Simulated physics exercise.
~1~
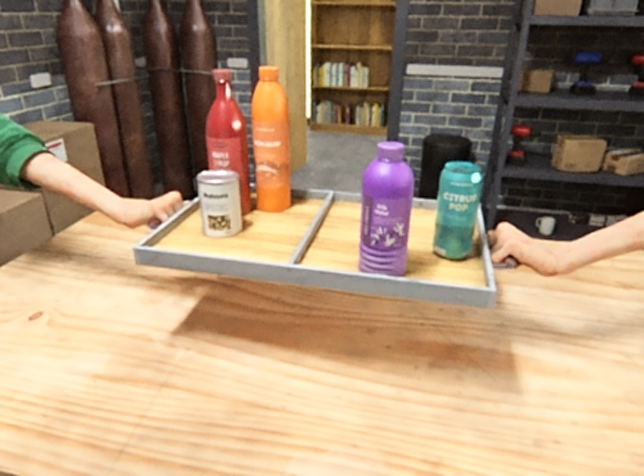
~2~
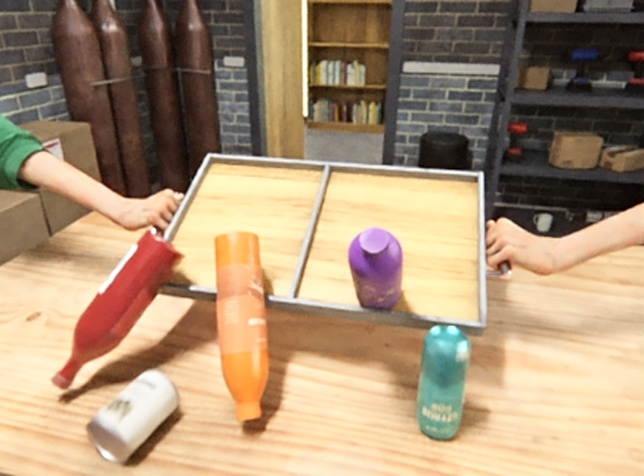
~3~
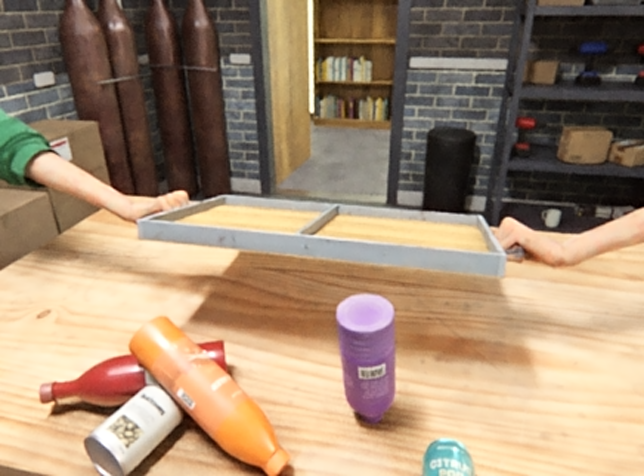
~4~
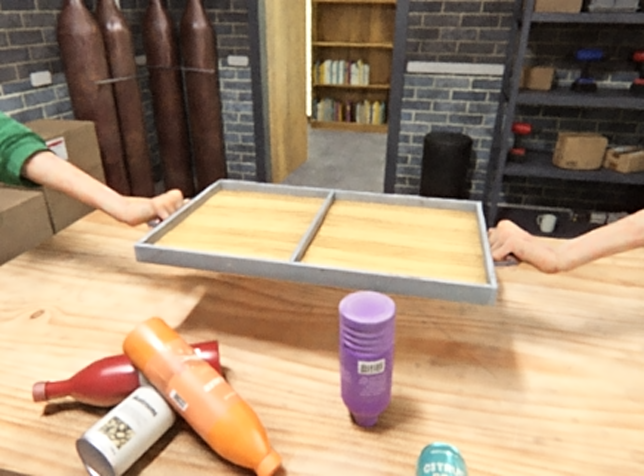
Two hands tip a tray toward the viewer, and all five containers tumble onto the table.
